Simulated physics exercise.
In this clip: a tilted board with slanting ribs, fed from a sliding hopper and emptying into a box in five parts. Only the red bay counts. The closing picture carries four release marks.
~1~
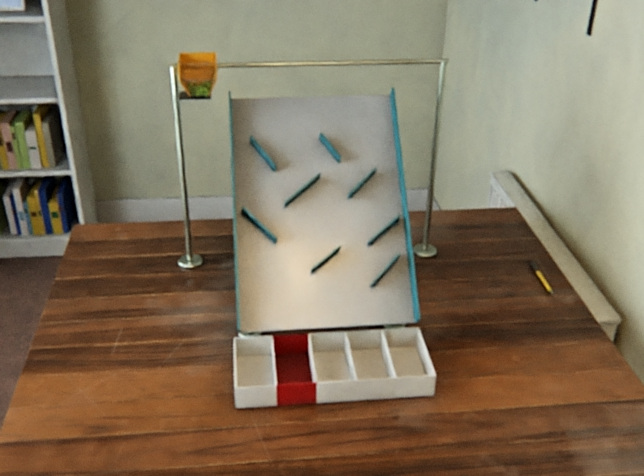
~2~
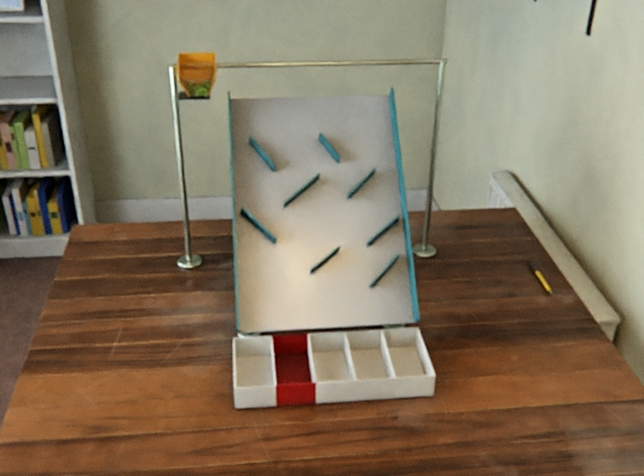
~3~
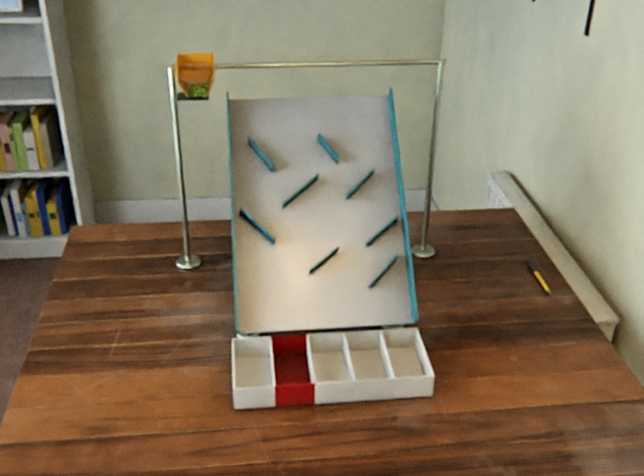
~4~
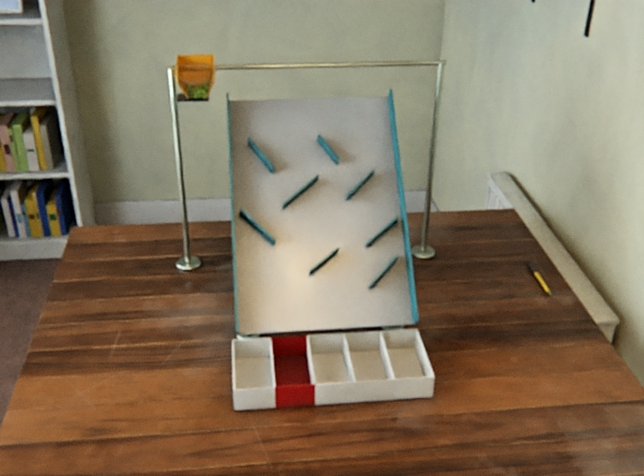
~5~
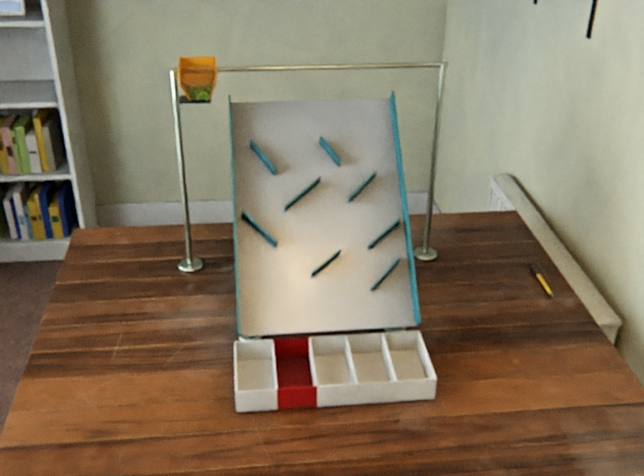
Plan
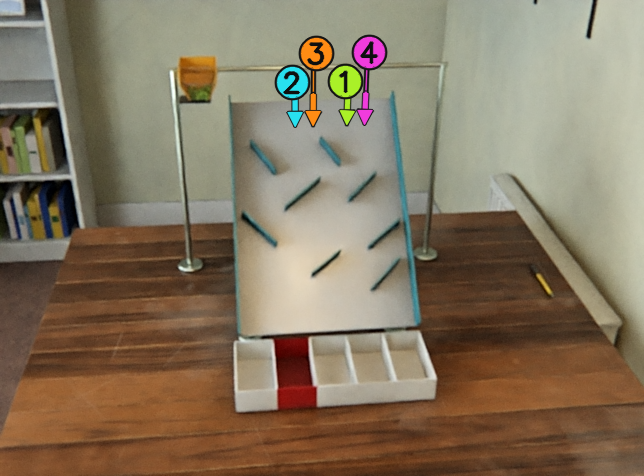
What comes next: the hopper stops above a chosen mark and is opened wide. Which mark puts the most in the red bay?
Take 3.
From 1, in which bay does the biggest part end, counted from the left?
The first.
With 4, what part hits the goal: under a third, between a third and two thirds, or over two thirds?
Mark 4 gives under a third.
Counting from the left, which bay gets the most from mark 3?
The second from the left.
On the marked copy, mark 1 meets the board at (346, 119); mark 2 meets the board at (295, 121); mark 3 meets the board at (313, 120); mark 4 meets the board at (364, 119).
With 1, about a quarter in the red bay, about two thirds in other bays, a stray few outside the box.
With 2, about a quarter in the red bay, about two thirds in other bays, a small part outside the box.
With 3, about two thirds in the red bay, about a quarter in other bays.
With 4, a small part in the red bay, most in other bays, a small part outside the box.
